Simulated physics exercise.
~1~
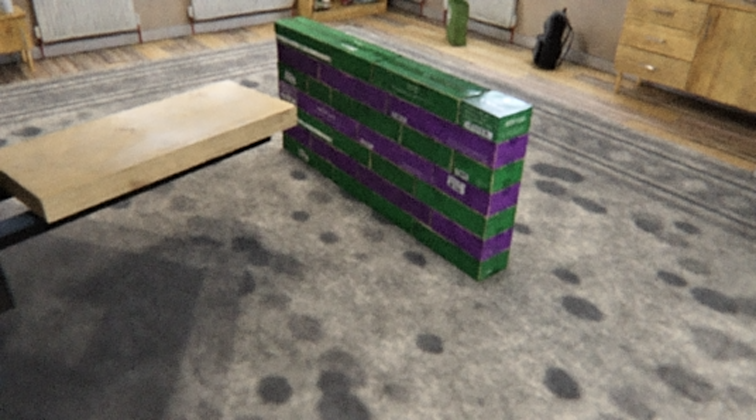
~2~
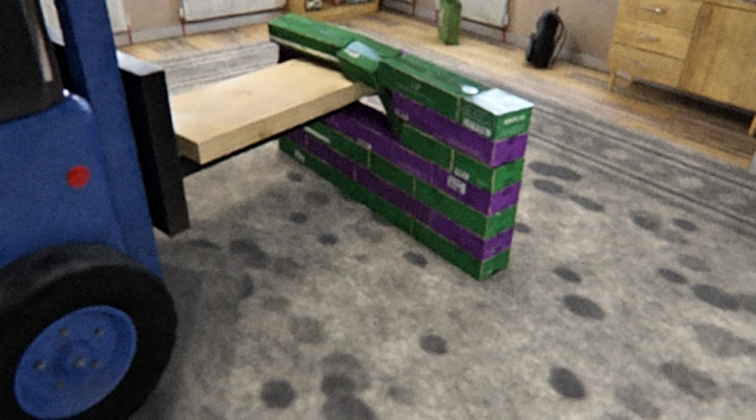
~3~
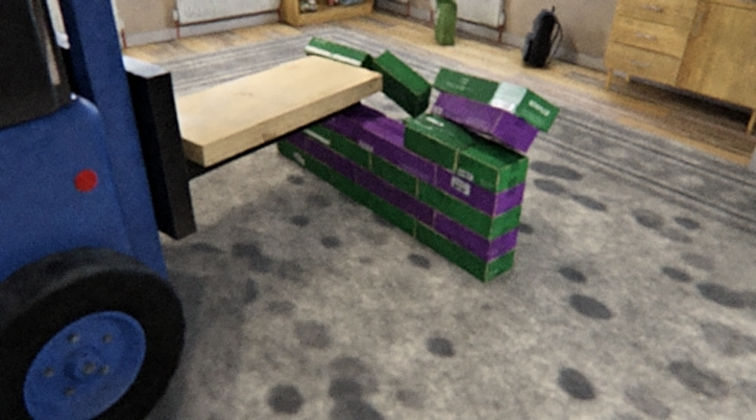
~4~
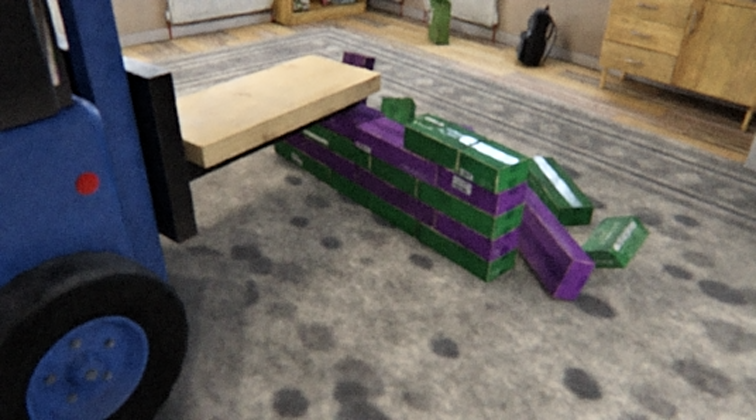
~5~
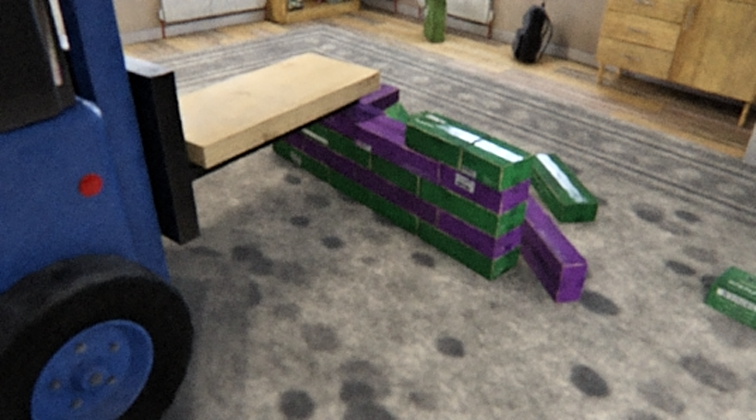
In a room, a blue forklift pushes a plank into stacked boxes, toppling the upper ones.
